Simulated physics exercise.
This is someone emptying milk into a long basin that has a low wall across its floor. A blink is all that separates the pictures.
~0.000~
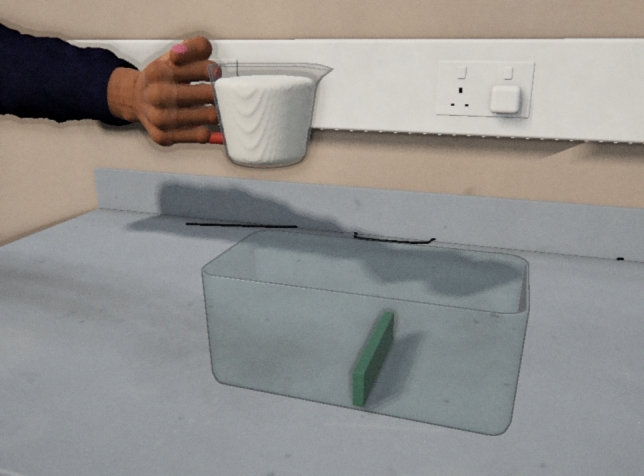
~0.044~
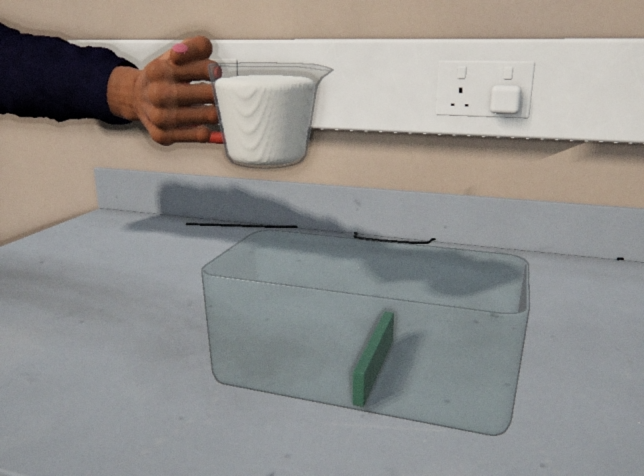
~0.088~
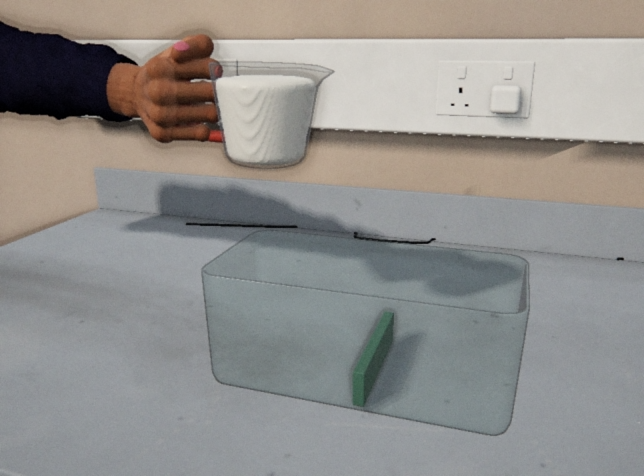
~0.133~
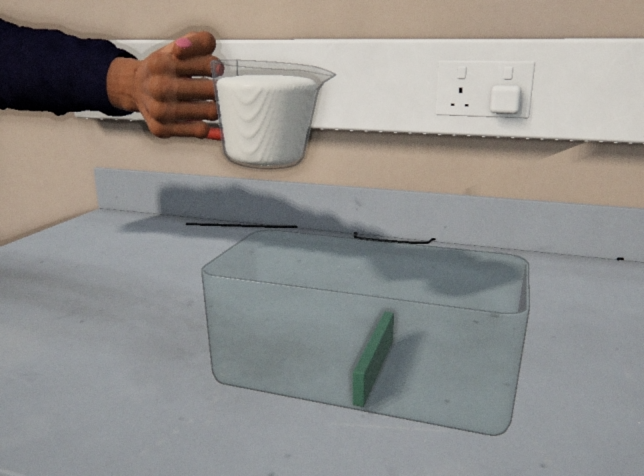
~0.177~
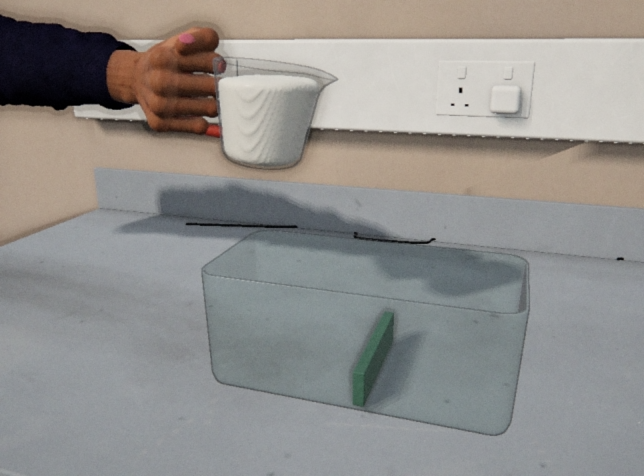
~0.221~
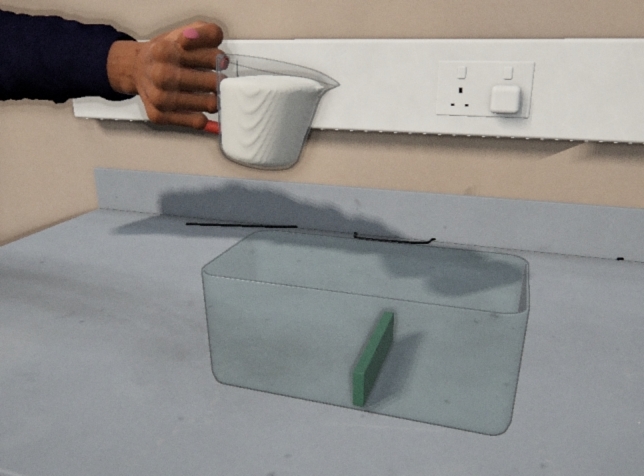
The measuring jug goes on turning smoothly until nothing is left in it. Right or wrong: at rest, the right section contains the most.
Right.
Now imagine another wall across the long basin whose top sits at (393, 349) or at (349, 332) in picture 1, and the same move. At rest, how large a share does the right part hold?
It would come to roughly 45 per cent the first time and roughly 90 per cent the second.
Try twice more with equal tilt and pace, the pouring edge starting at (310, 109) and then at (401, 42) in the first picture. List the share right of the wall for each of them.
The first start gives some 20 %, the second some 85 %.
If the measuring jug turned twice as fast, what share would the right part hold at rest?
Something like 45 percent.
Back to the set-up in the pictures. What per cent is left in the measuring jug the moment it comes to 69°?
About 65 %.
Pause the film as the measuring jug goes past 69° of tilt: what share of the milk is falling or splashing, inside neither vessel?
Around 25 in a hundred.
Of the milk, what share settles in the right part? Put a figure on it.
It comes to about 70 per cent.
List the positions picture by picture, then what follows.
Tilt 0°; pouring edge (333, 68); surface from (223, 79) to (315, 82); the long basin's rim runs from (230, 250) to (527, 285); the wall's top is at (376, 341), in the first frame.
Tilt 0°; pouring edge (333, 69); surface from (223, 79) to (315, 81), in the second frame.
Tilt 2°; pouring edge (334, 71); surface from (224, 79) to (316, 82), in the third frame.
Tilt 4°; pouring edge (336, 74); surface from (226, 79) to (317, 83), in the fourth frame.
Tilt 7°; pouring edge (338, 78); surface from (227, 79) to (321, 84), in the fifth frame.
Tilt 11°; pouring edge (340, 84); surface from (228, 80) to (325, 84), in the sixth frame.
Then, 0.62 s in, the tilt is 69° and 66 per cent is still to pour, 0 is left of the wall and 10 right of it.
Then, 0.91 s in, the tilt is 103° and 10 per cent is still to pour, 13 is left of the wall and 61 right of it.
Then, 1.22 s in, the tilt is 107° and 0 per cent is still to pour, 30 is left of the wall and 69 right of it.
Then, 1.55 s in, the tilt is 107° and 0 per cent is still to pour, 29 is left of the wall and 70 right of it.
Finally, 29 per cent lies left of the wall, 70 right of it and 1 outside.
